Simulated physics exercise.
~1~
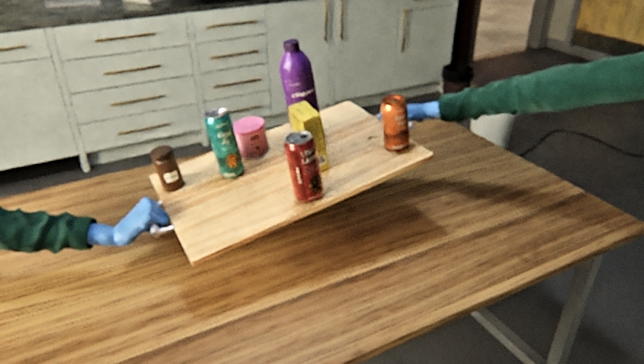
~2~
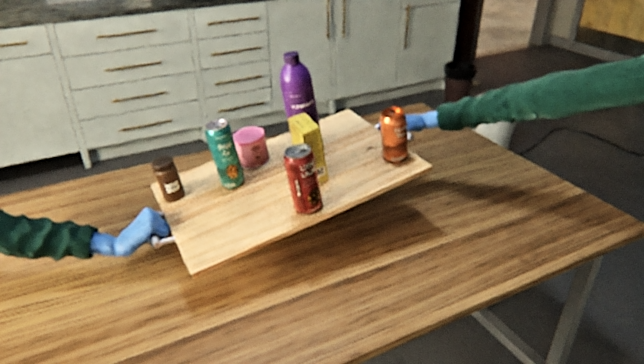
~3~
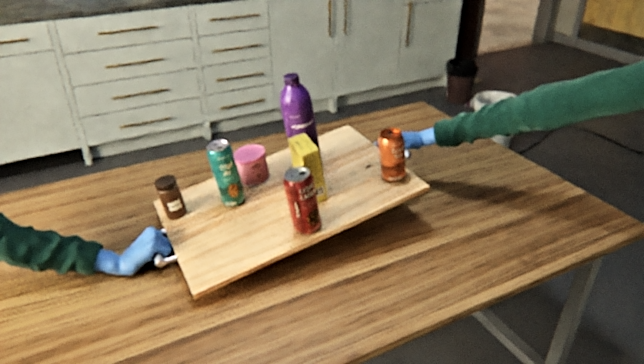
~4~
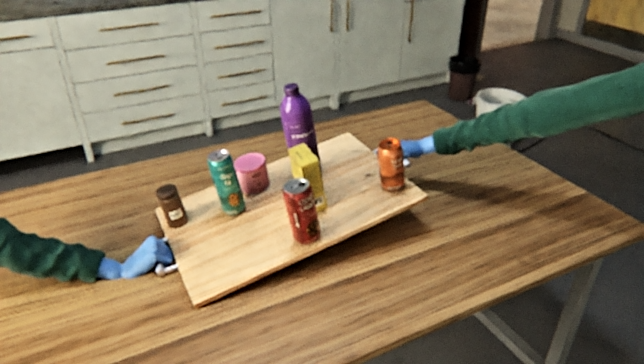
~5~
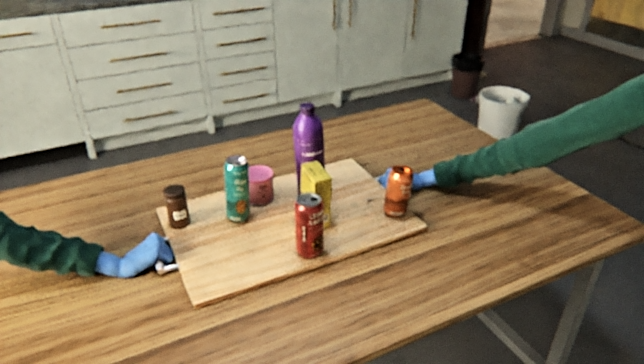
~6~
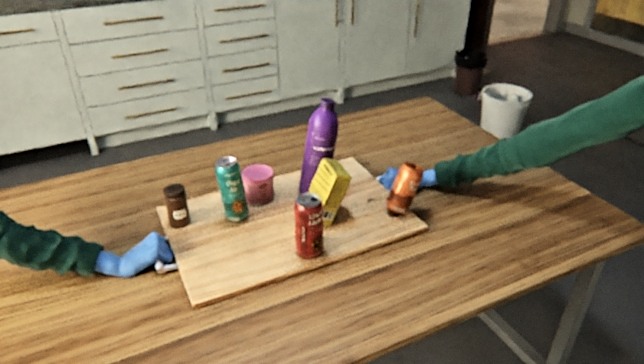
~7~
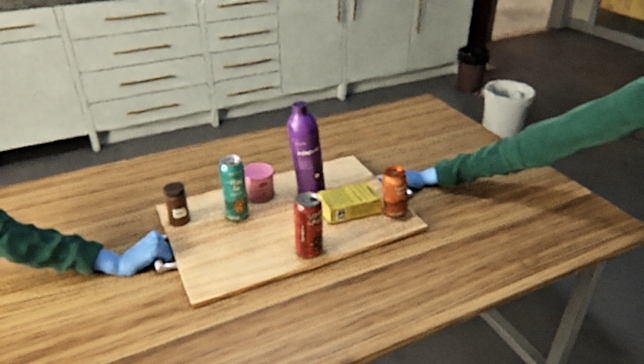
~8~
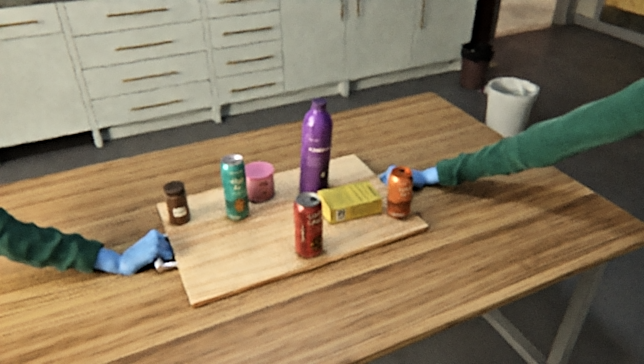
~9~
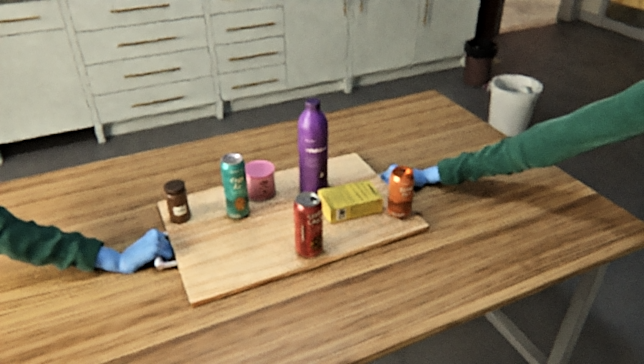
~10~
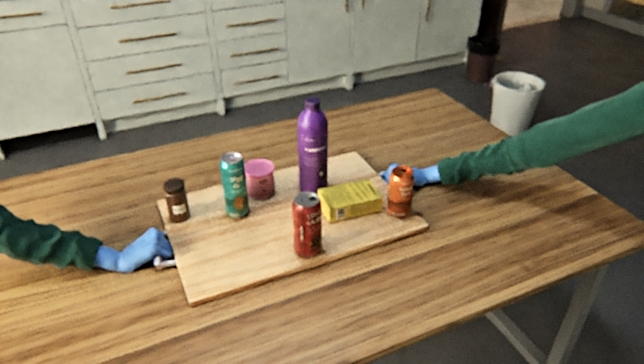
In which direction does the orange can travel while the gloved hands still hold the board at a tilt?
The orange can moves down, along with the board it stands on.
Over a wooden table in a room with pale cabinets, two blue-gloved hands hold a plain board tilted, its left side lower, with cans, a purple bottle, a yellow packet and other small containers standing on it. The hands lower the board until its left edge meets the table. The raised right side then drops flat. The yellow packet, the orange can and the purple bottle tip to the right. The packet topples onto its side, while the can and bottle rock back upright. At the end the packet lies between them and everything else still stands.
